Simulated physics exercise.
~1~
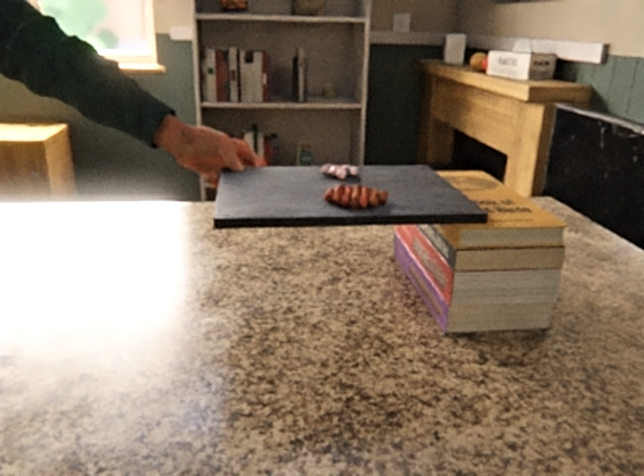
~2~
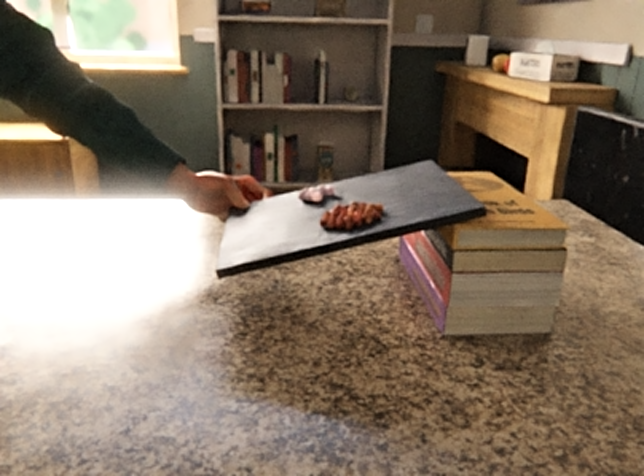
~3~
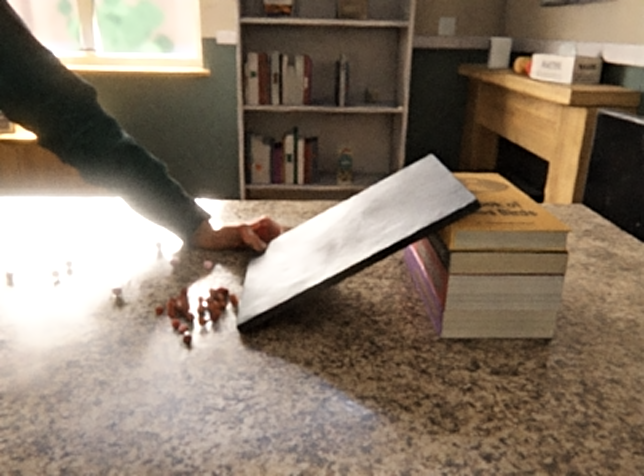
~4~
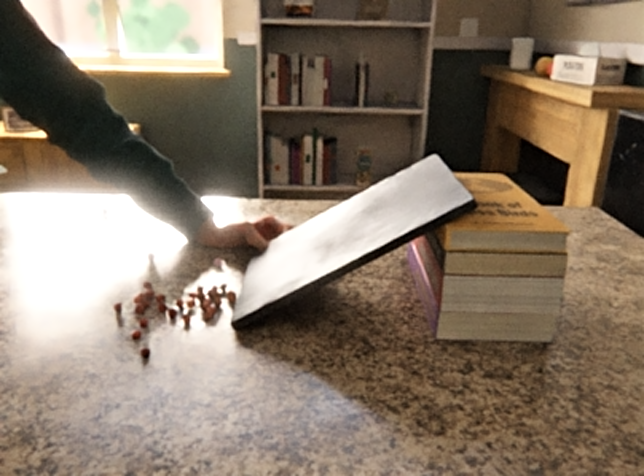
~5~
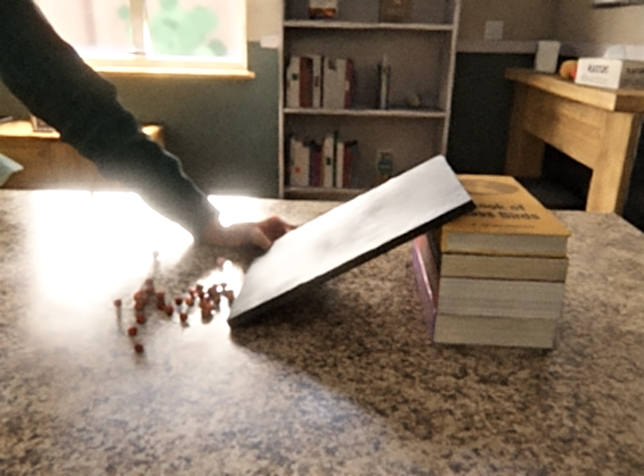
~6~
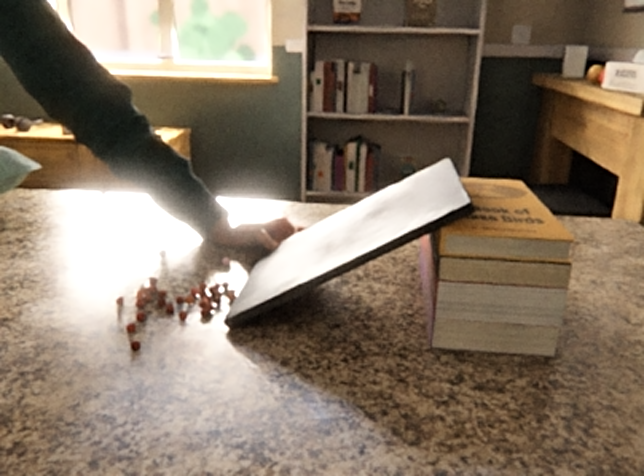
A speckled stone counter stands in a room with a bookcase, a bright window and a wooden fireplace surround, seen from the front as the view drifts slightly sideways. A hand in a dark green sleeve holds the left end of a dark board, whose right end rests on a stack of books with a yellow one on top. Small reddish-brown pieces lie heaped near the front, with a paler heap behind. The hand lowers its end, and both heaps slide off leftward. The reddish pieces stop scattered near the board's lower edge, while the back ones scatter farther away, and the board stays sloping.
